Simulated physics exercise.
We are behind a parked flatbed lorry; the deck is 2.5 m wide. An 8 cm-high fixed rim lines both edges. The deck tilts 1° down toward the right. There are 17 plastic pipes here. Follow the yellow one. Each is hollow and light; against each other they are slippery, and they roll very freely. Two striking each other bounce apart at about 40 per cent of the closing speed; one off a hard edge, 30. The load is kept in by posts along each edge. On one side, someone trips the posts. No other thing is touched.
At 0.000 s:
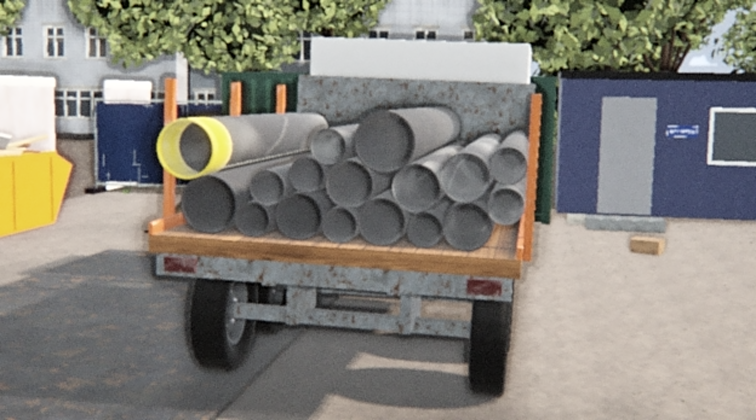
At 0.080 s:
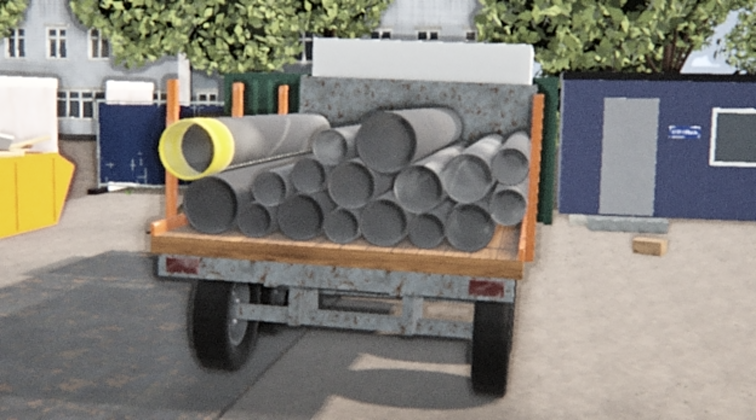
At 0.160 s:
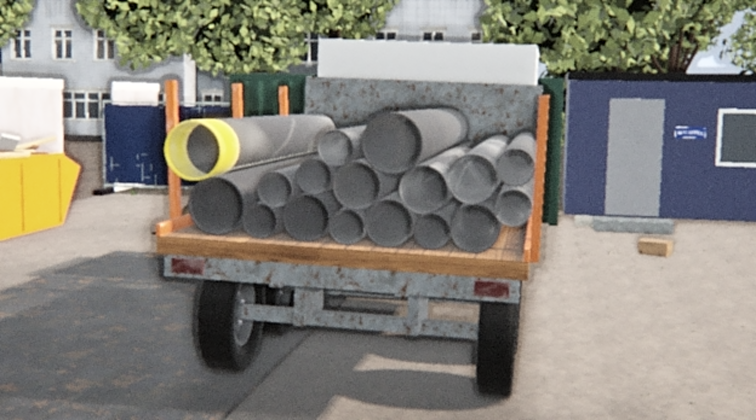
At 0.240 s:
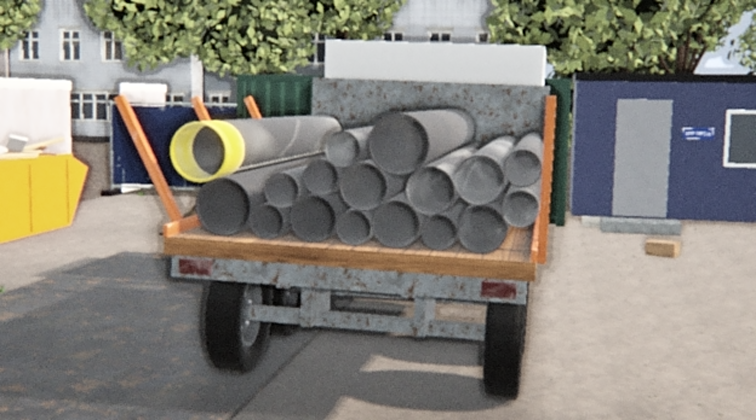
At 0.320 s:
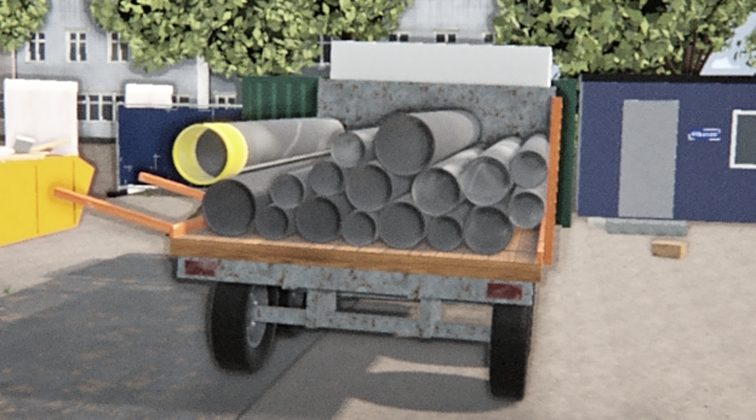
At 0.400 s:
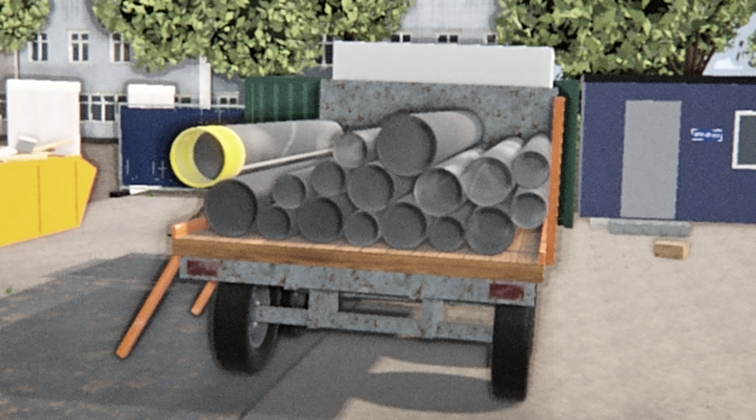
A flatbed lorry stood loaded with grey pipes and one yellow-ended pipe on the upper left, and its left orange posts swung outward and down below the deck while the pipes stayed in place.
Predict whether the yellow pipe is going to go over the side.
Gone.
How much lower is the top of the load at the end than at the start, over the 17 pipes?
It sits roughly 10 cm lower at the end.
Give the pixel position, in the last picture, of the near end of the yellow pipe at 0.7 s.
I'd put it somewhere around (167, 195) in that view.
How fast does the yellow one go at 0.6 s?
Around 2.0 m/s.
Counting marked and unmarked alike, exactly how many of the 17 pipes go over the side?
1 in total.
After 0.6 s, yellow is up on others, 5 cm from the left edge, rolling left; 0 gone from the deck.
After 0.7 s, yellow is dropping off the left side; 1 gone from the deck.
After 0.8 s, yellow is dropping off the left side; 1 gone from the deck.
After 0.9 s, yellow is dropping off the left side; 1 gone from the deck.
At rest (4.5 s), yellow is down on the left; 1 gone from the deck.
